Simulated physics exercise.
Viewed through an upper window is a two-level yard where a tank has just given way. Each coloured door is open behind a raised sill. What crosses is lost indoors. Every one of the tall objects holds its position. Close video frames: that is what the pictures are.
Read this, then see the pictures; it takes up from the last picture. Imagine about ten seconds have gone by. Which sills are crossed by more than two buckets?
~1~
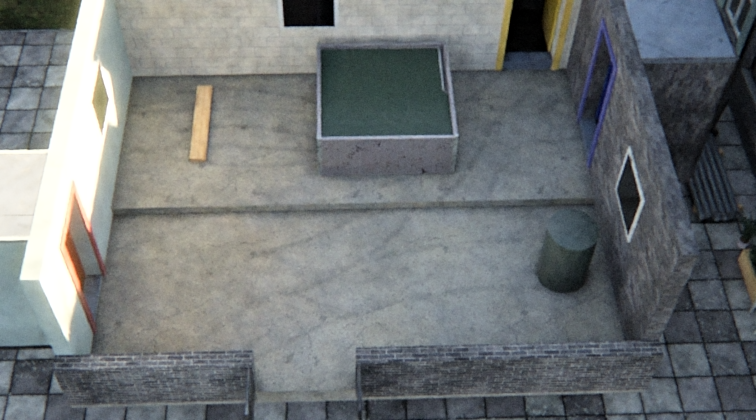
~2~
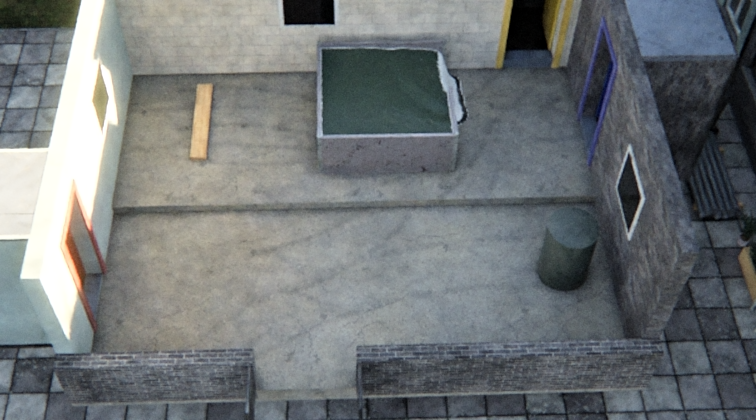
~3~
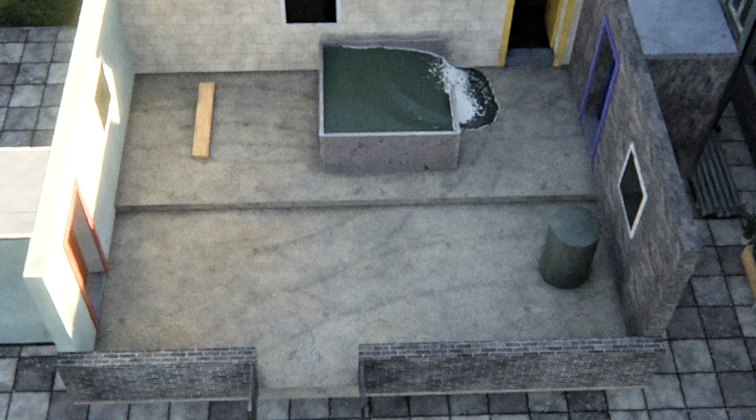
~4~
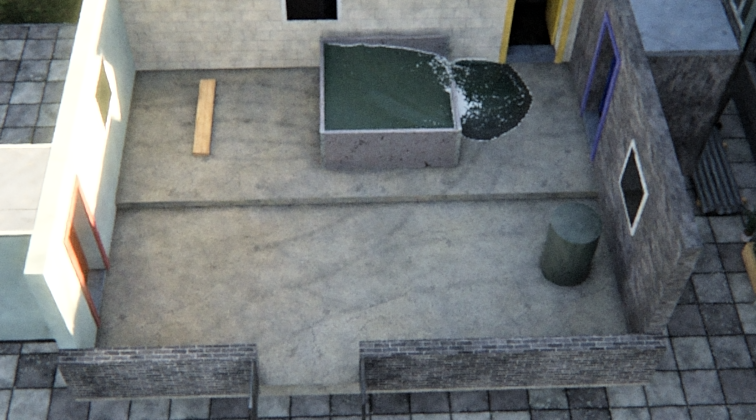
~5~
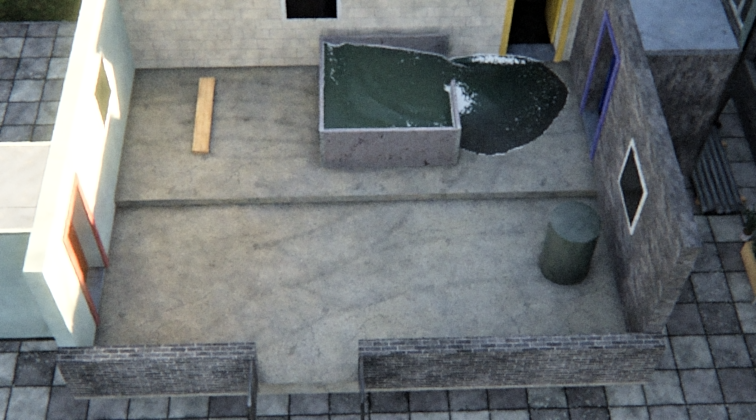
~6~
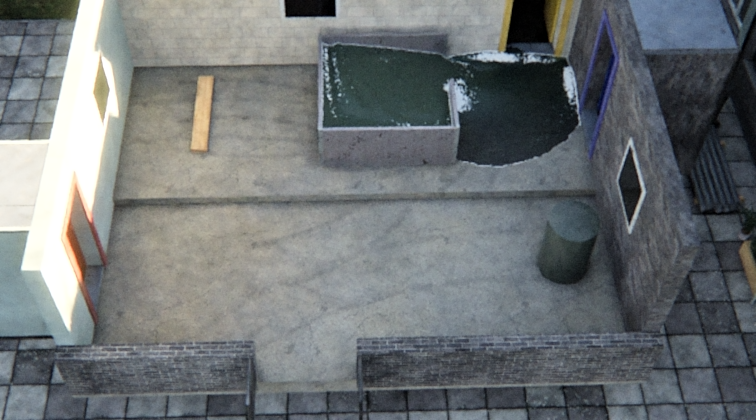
The red door sill is crossed by more than that. The yellow door sill is crossed by more than that. The blue door sill is crossed by more than that.
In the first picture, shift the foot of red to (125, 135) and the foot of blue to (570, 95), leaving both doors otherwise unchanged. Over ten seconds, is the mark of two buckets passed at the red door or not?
Red door: It stays within it.
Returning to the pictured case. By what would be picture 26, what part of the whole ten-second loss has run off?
About 40 per cent.
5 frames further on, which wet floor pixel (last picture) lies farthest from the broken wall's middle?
My best guess is about (586, 200).
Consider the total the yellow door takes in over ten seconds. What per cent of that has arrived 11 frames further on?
Around 30 in a hundred.
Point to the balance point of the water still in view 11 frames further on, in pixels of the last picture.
It is around (445, 115).
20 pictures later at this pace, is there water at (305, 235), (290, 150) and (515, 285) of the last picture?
Same order as asked: Dry as before; dry as before; drenched.
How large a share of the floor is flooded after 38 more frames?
Estimate: Near 65 %.
A moment on, water covers 10 % of the floor; the red door not reached, the yellow door under two buckets in, the blue door under two buckets in.
Next, water covers 15 % of the floor; the red door not reached, the yellow door over two buckets in, the blue door over two buckets in.
Then, water covers 40 % of the floor; the red door not reached, the yellow door far over two buckets in, the blue door over two buckets in.
Later, water covers 65 % of the floor; the red door not reached, the yellow door far over two buckets in, the blue door over two buckets in.
In the end, water covers 80 % of the floor; the red door far over two buckets in, the yellow door far over two buckets in, the blue door over two buckets in.
